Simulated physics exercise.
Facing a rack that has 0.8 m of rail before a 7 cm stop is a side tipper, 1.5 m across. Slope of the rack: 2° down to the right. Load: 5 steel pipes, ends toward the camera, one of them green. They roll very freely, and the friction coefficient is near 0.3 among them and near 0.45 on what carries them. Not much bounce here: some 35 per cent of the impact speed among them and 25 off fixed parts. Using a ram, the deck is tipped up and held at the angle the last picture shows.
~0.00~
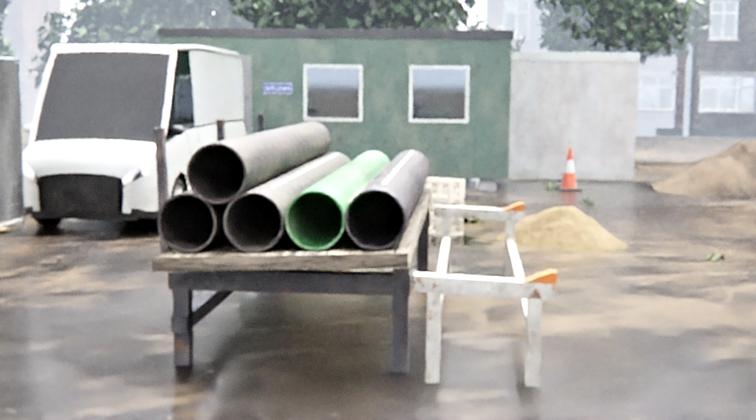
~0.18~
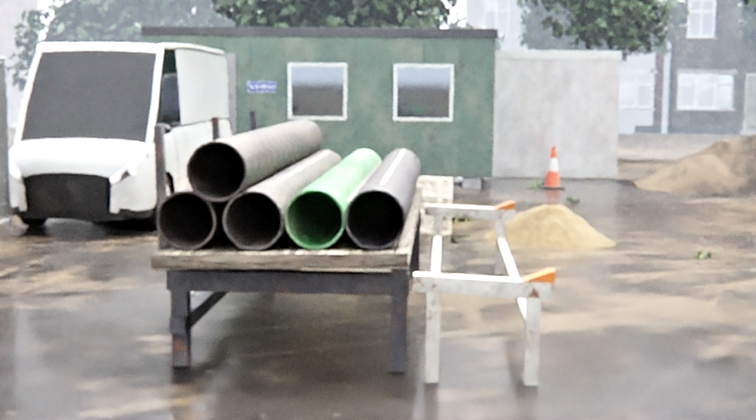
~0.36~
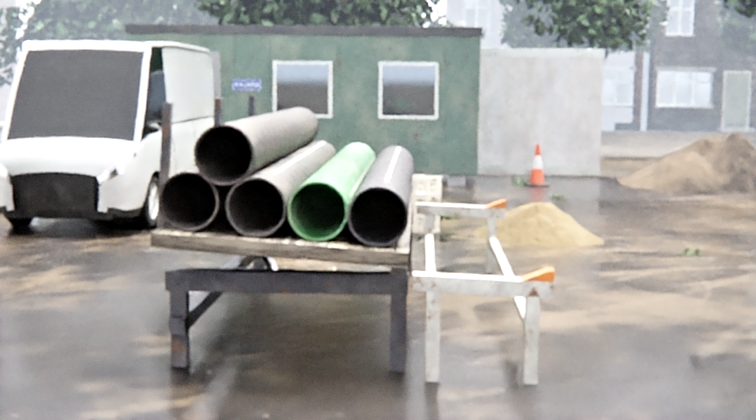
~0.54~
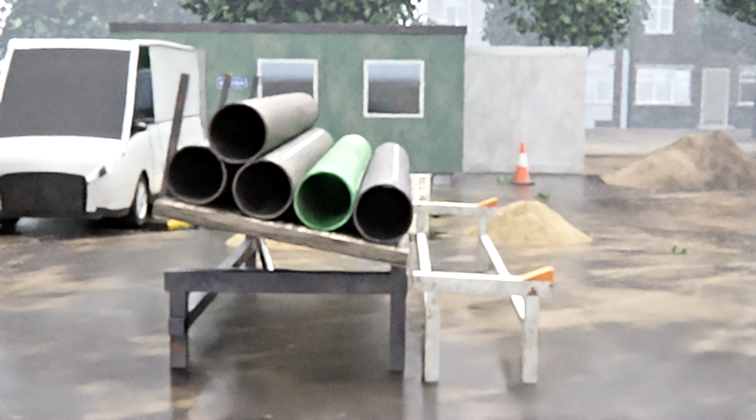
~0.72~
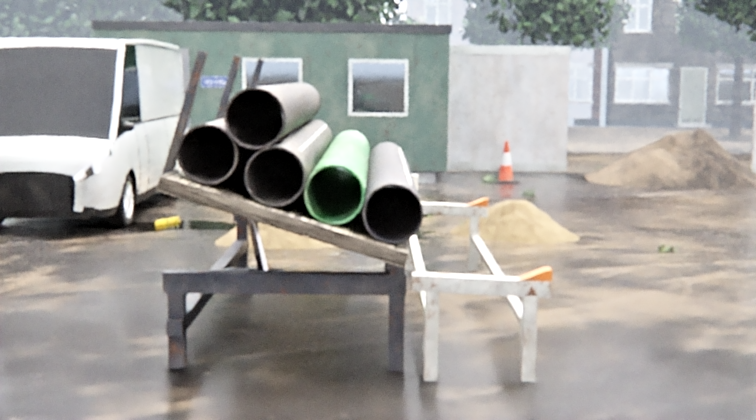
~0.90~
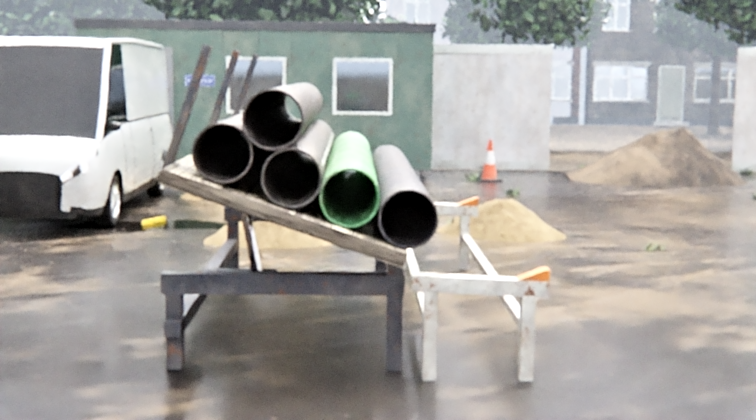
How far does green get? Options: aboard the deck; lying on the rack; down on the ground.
It ends up down on the ground.
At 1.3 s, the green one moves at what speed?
About 1.0 m/s.
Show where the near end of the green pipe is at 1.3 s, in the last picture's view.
Near (413, 220).
By 1.3 s, green is on the deck, 5 cm from the hinge, rolling right; 0 of 5 over the stop.
By 1.8 s, green is on the rack, 30 cm from the rack's far end, rolling right; 1 of 5 over the stop.
By 2.3 s, green is over the stop and falling; 2 of 5 over the stop.
Finally (10.9 s), green is beyond the stop, on the ground; 4 of 5 over the stop.
